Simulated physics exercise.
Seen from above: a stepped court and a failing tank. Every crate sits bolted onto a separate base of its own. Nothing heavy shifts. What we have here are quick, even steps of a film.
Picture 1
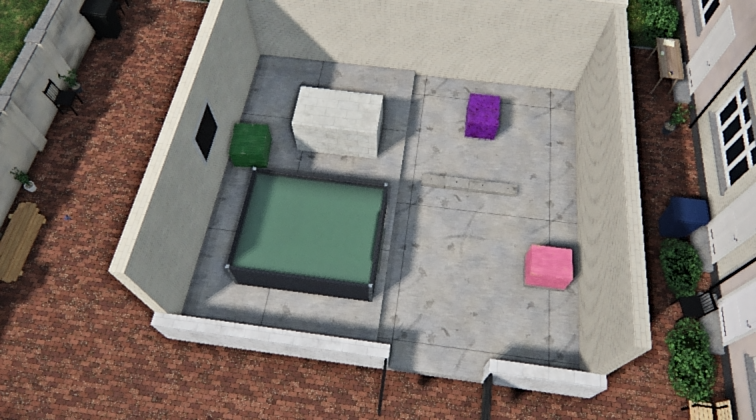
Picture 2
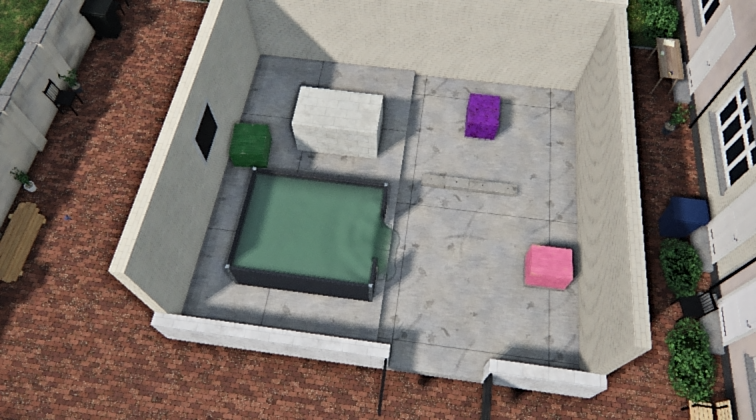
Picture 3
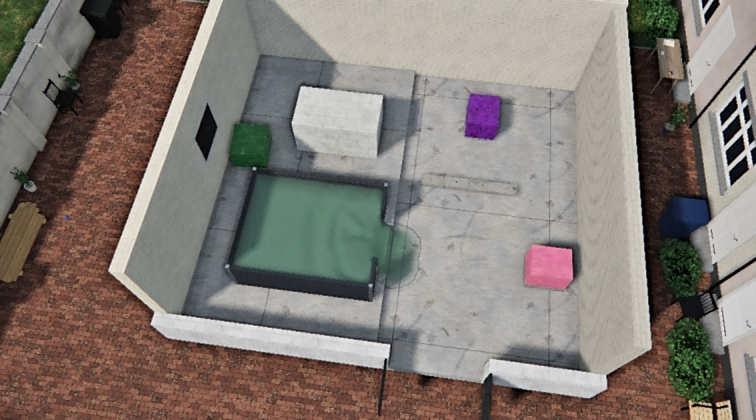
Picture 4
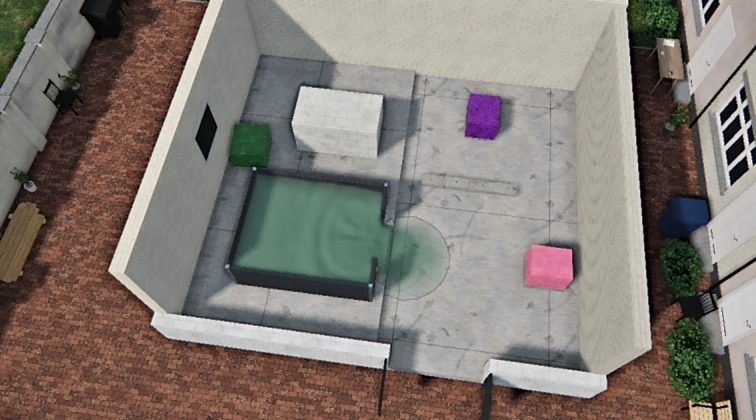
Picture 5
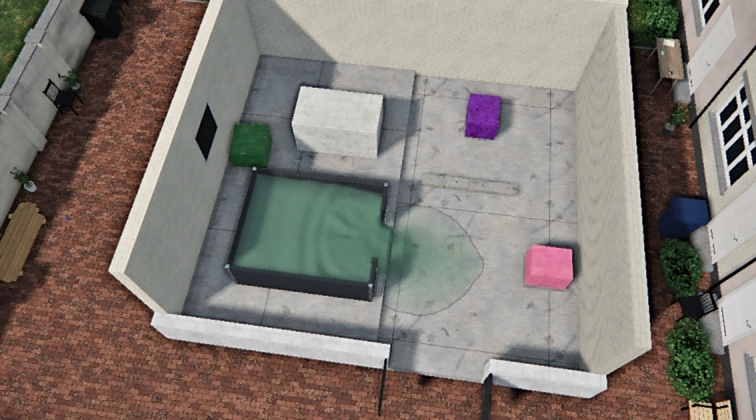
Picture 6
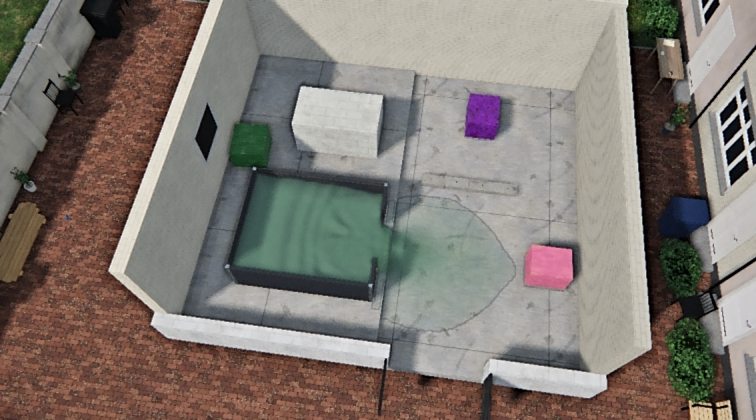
Green water breaks out through the right side of a dark-rimmed tank in a pale-walled concrete court, seen from high above by a still camera. A white block and a green one sit behind the tank, with a purple block and a pink one to the right and brick paving outside. From still, the water ripples and fans rightward across the floor, its thin, rounded edge widening towards the pink block.
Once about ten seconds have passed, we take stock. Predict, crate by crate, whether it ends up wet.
At the end, the pink crate gets touched by the water, the green crate never gets touched by the water, the purple crate gets touched by the water.
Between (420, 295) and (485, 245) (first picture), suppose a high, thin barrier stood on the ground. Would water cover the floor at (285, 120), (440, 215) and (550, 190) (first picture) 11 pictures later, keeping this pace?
The first point comes out unwetted, the next inundated, the last inundated.
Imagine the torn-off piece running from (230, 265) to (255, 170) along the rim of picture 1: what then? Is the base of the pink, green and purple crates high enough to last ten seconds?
In that case the pink is flooded, the green is flooded and the purple is flooded.
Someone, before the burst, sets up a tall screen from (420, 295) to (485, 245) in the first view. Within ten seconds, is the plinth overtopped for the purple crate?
Well, purple crate is inundated then.
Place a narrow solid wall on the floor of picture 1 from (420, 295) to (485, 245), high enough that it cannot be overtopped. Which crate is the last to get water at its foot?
My answer: The green one.
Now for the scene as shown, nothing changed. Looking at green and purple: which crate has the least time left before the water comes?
The purple one, then.
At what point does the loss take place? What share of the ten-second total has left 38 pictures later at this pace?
Near 50 in a hundred.
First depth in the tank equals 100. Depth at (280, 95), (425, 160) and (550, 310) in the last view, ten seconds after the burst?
Around 0, 16 and 16 %.
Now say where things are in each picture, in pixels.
In the first frame, still water in the tank at (310, 226).
In the second frame, water pours out at (377, 245) and has run to (392, 228).
In the third frame, the front is at (416, 239), out from the gap at (377, 246).
In the fourth frame, water pours out at (377, 246) and has run to (446, 256).
In the fifth frame, water pours out at (377, 246) and has run to (478, 260).
In the sixth frame, the front is at (510, 264), out from the gap at (377, 246).
A moment on, water covers 30 % of the floor; the pink crate water round its plinth, the green crate not reached, the purple crate not reached.
Next, water covers 30 % of the floor; the pink crate water round its plinth, the green crate not reached, the purple crate not reached.
Then, water covers 40 % of the floor; the pink crate water round its plinth, the green crate not reached, the purple crate water round its plinth.
Later, water covers 55 % of the floor; the pink crate water round its plinth, the green crate not reached, the purple crate water round its plinth.
In the end, water covers 60 % of the floor; the pink crate was topped, the green crate stayed above the water, the purple crate was topped.
